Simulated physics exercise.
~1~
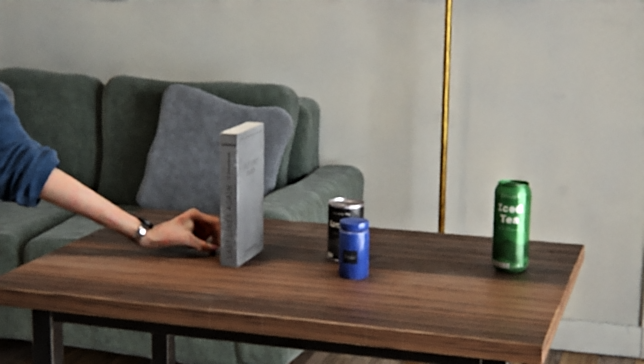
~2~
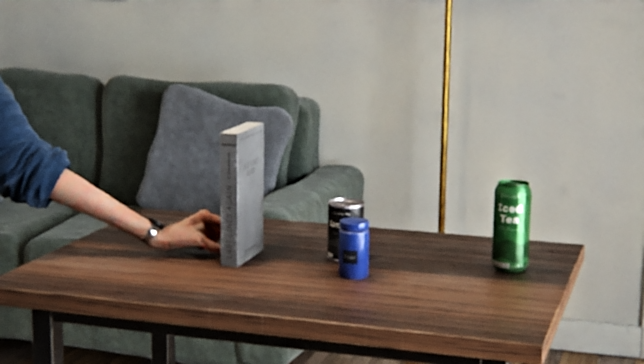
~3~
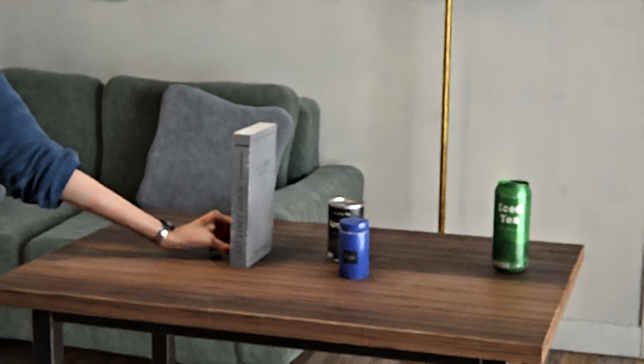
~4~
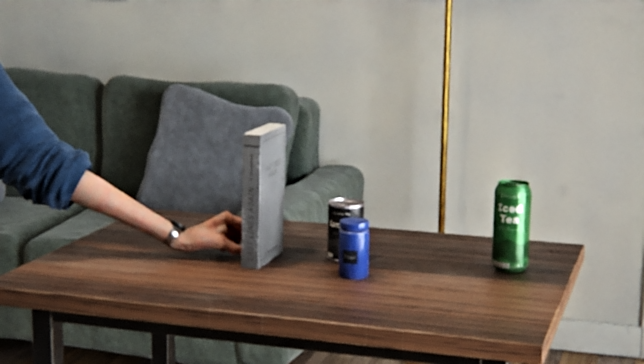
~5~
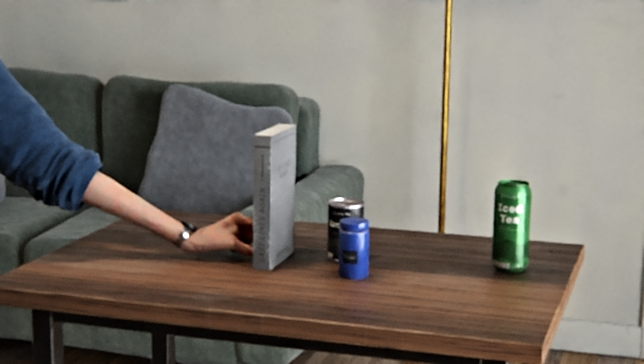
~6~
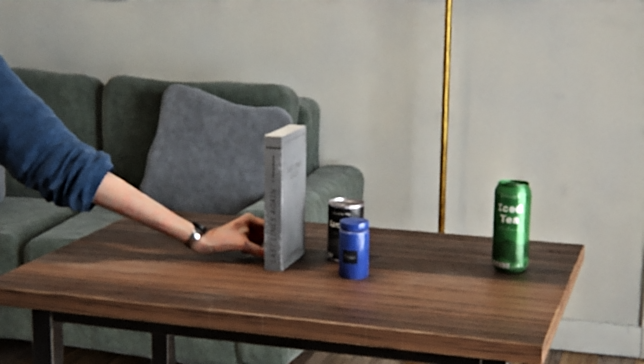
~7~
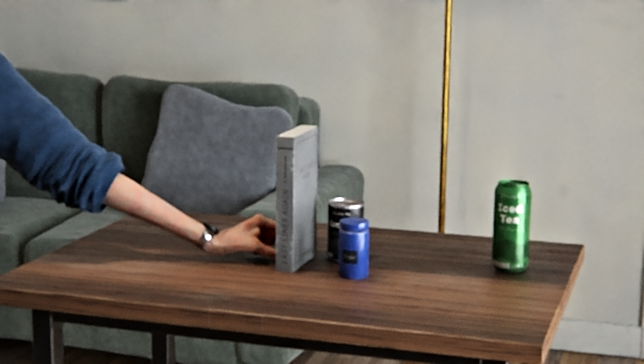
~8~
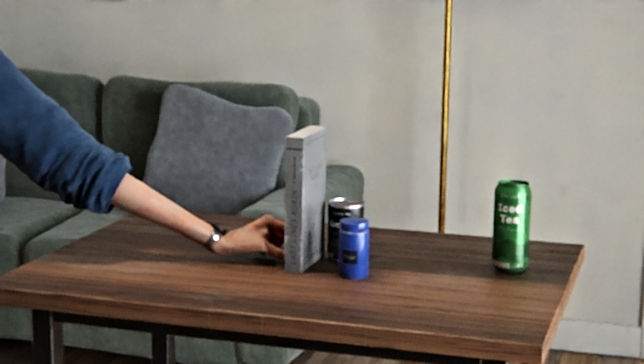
In this clip, a hand slowly pushes an upright grey book to the right across a wooden table, toward a blue shaker and a black tin, with a green can farther right. The book ends still standing close beside the two containers, which stay in place.
